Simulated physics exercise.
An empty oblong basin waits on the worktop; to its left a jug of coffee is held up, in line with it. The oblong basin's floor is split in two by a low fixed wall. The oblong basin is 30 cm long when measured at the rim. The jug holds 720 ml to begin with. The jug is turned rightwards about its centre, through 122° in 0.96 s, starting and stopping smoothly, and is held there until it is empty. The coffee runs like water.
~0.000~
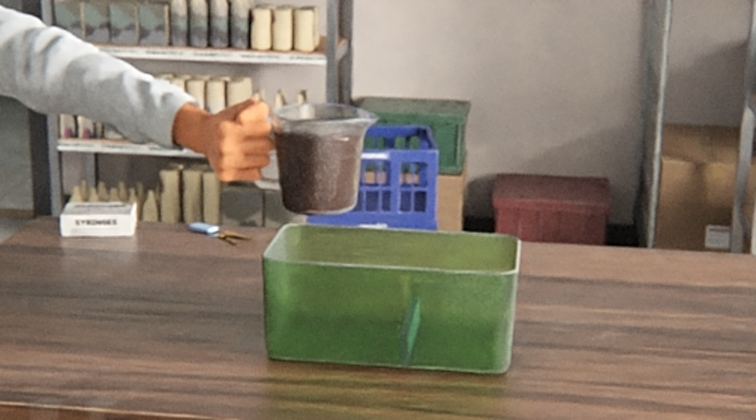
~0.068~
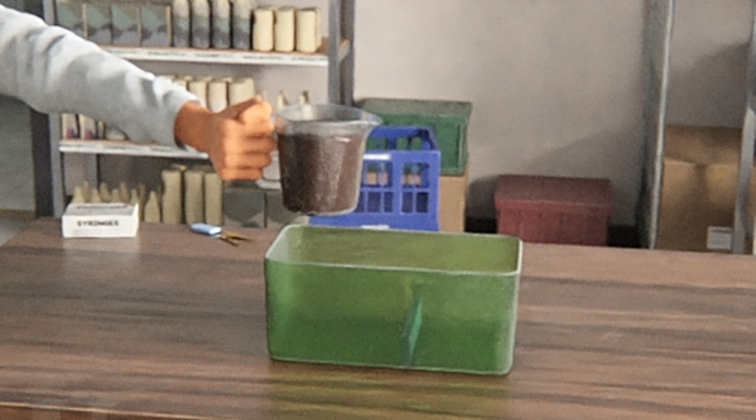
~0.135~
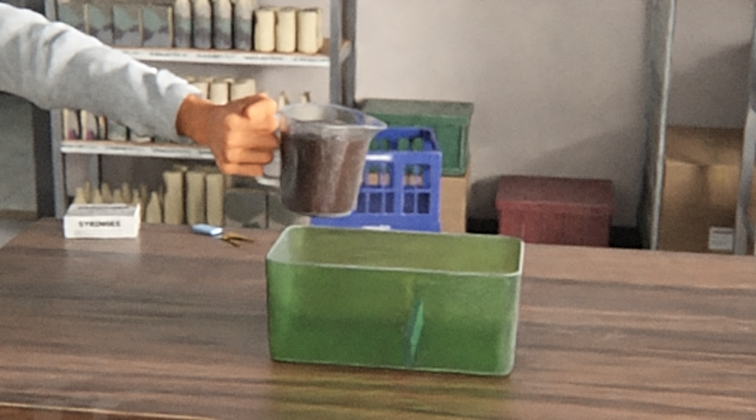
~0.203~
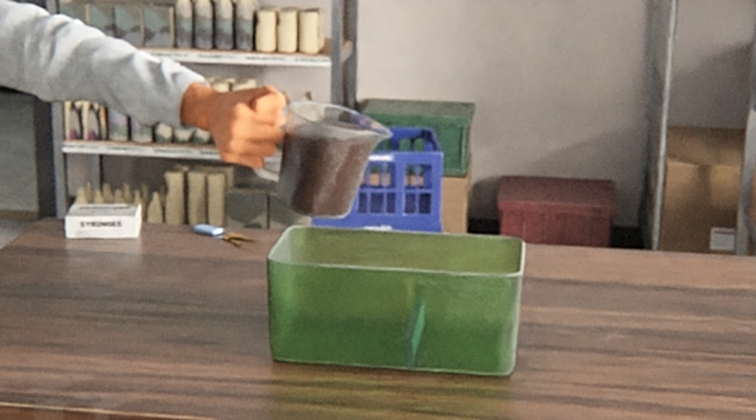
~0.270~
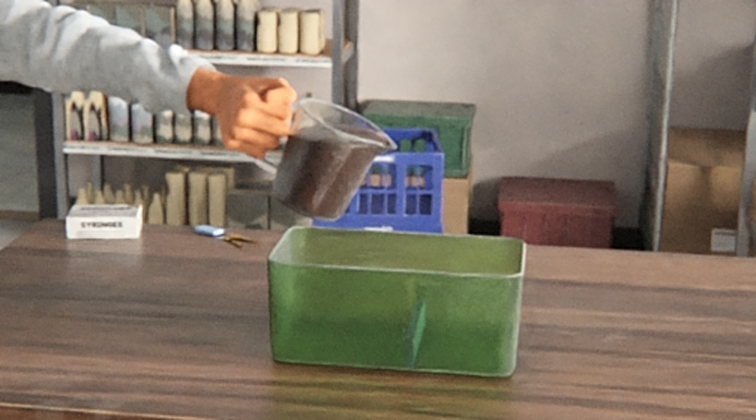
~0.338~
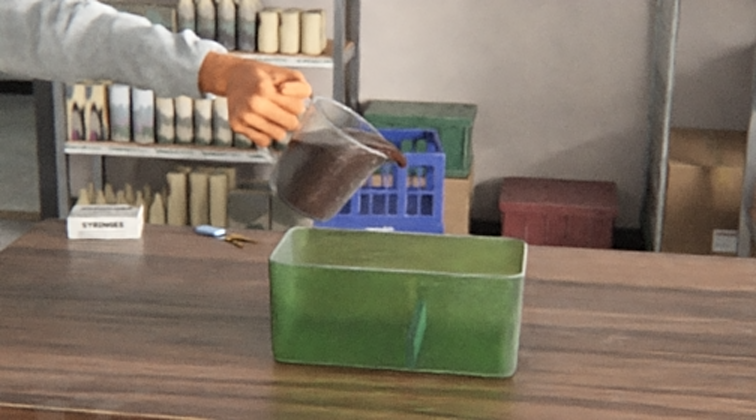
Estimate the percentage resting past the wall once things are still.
I would say roughly 56 percent.
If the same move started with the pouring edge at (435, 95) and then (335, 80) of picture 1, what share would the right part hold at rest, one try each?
Try 1: 65 %; try 2: 10 %.
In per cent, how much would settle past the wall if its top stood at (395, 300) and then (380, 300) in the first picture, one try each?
70 per cent first, 85 per cent second.
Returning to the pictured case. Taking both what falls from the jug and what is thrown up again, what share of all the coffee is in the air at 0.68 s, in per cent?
Roughly 18 percent.
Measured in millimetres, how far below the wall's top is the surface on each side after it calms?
The left side gives some 24 mm, the right side some 14 mm.
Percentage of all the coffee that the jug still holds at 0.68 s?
Around 44 percent.
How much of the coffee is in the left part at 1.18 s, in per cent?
Reading: Approx. 42 per cent.
By 0.68 s the tilt is 97° and 44 per cent is still to pour, 6 is left of the wall and 32 right of it.
By 0.92 s the tilt is 122° and 3 per cent is still to pour, 38 is left of the wall and 57 right of it.
By 1.18 s the tilt is 122° and 0 per cent is still to pour, 43 is left of the wall and 56 right of it.
By 1.46 s the tilt is 122° and 0 per cent is still to pour, 43 is left of the wall and 57 right of it.
At rest 43 per cent lies left of the wall, 56 right of it and 1 outside.
